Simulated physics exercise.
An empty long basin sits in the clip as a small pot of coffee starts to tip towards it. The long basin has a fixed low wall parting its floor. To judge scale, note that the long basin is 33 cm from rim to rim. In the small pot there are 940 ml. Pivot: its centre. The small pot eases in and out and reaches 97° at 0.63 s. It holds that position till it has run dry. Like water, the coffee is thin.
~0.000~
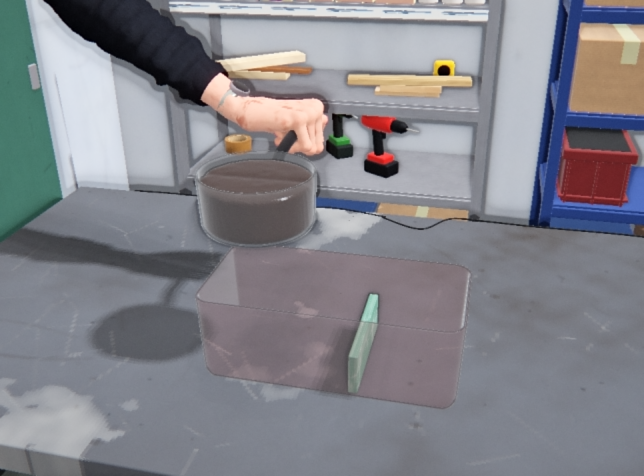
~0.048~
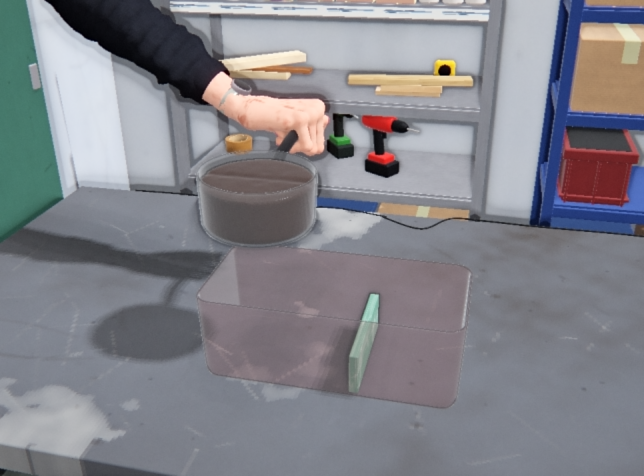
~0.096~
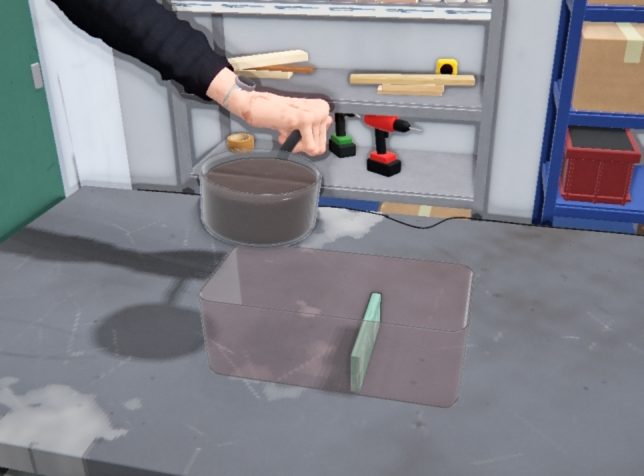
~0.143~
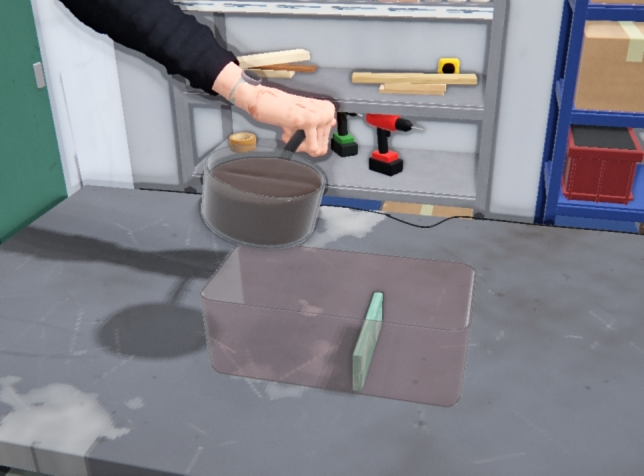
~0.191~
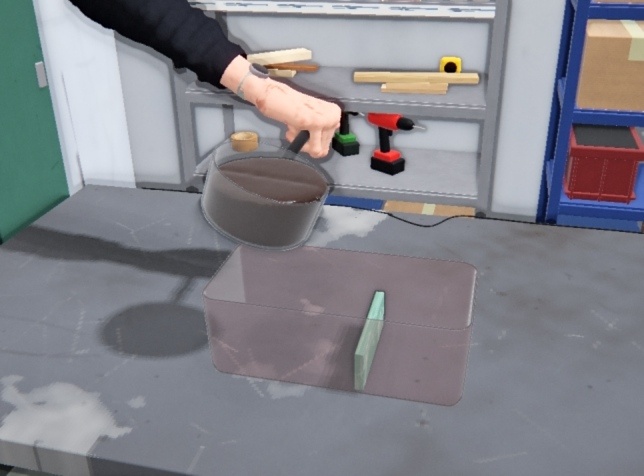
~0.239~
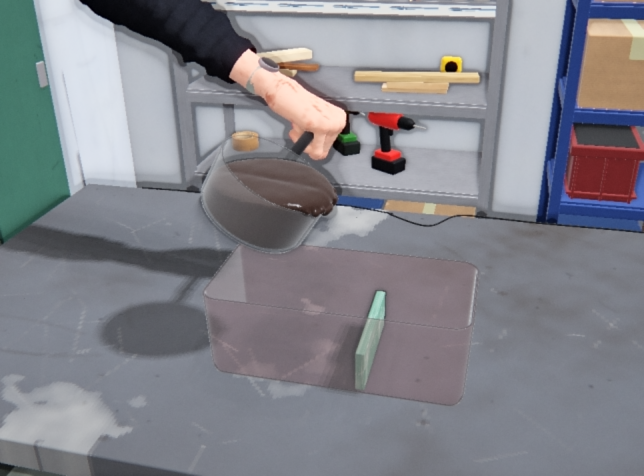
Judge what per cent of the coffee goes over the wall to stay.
28 percent, roughly.
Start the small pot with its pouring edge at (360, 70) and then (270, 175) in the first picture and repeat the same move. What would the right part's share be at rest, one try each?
Respectively about 80 and 10 percent.
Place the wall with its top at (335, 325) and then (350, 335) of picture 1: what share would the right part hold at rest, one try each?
I'd say 70 percent on the first go, 50 percent on the next.
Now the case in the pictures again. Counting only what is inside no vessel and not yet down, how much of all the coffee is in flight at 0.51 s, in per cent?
Near 34 per cent at that moment.
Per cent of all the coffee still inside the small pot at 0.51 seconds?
Fraction remaining: Approx. 30 per cent.
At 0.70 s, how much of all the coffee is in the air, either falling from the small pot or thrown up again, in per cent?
About 6 % of the total.
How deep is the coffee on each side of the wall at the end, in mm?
Once settled, the left stands around 22 mm and the right around 14 mm.
After 0.51 s the tilt is 88° and 30 per cent is still to pour, 18 is left of the wall and 18 right of it.
After 0.70 s the tilt is 97° and 8 per cent is still to pour, 59 is left of the wall and 28 right of it.
After 0.91 s the tilt is 97° and 2 per cent is still to pour, 64 is left of the wall and 27 right of it.
After 1.13 s the tilt is 97° and 0 per cent is still to pour, 69 is left of the wall and 28 right of it.
In the end 69 per cent lies left of the wall, 28 right of it and 3 outside.
